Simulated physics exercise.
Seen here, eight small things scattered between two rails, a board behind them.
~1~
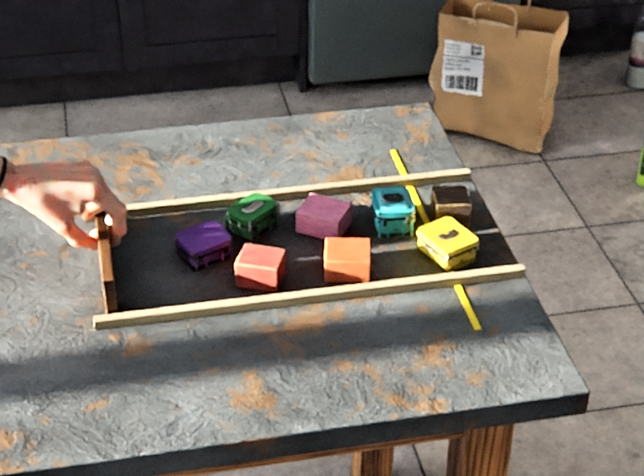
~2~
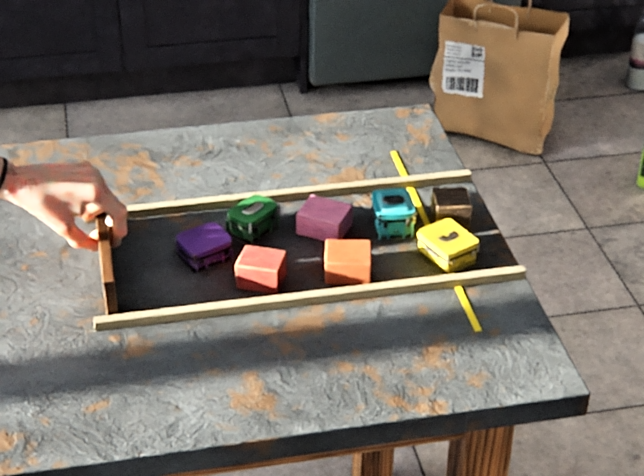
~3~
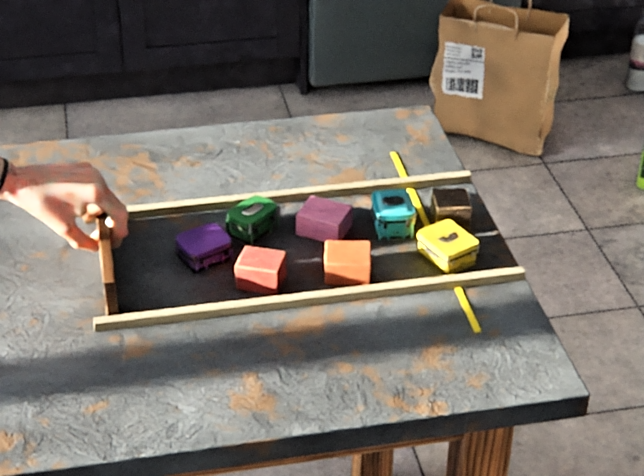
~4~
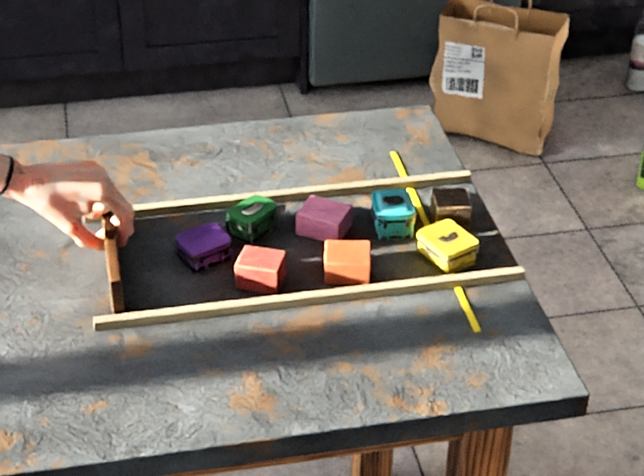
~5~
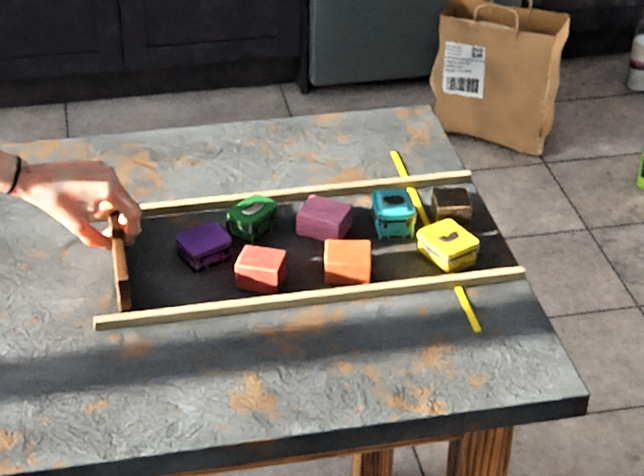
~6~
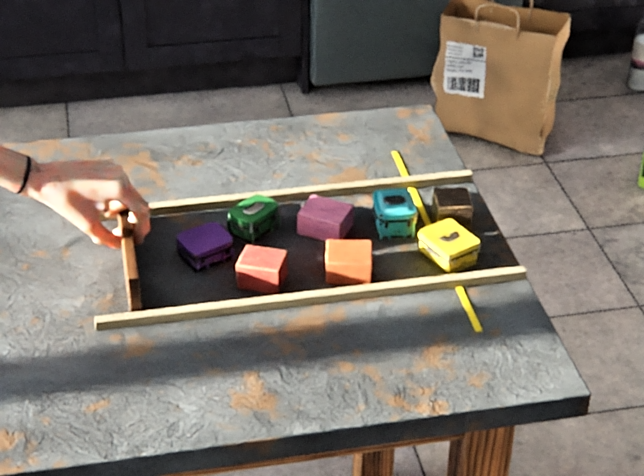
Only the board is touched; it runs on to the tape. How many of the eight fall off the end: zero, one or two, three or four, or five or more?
Outcome: The number that fall off is three or four.
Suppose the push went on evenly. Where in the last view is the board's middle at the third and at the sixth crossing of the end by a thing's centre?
About (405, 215), then (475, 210).
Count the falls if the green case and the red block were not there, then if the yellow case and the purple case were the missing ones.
It would be 1 and 2.
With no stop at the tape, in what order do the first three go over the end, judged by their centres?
In order: The black block, then the yellow case, then the turquoise case.
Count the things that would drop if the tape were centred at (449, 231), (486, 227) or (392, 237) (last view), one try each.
In that order 5, 8 and 1.
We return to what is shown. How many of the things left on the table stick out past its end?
That would be 2.
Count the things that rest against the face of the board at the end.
3 of them.
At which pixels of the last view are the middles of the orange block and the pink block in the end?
About (505, 240), and the other about (475, 194).
A little later, none off yet; black block at rest near (452, 210); yellow case at rest near (448, 247); turquoise case at rest near (394, 214).
Next, none off yet; black block shifted a little near (471, 208); yellow case shifted a little near (461, 247); turquoise case shifted about its own width near (434, 208).
When it is over, the number that fall off is three or four; down, turquoise case, yellow case and black block.
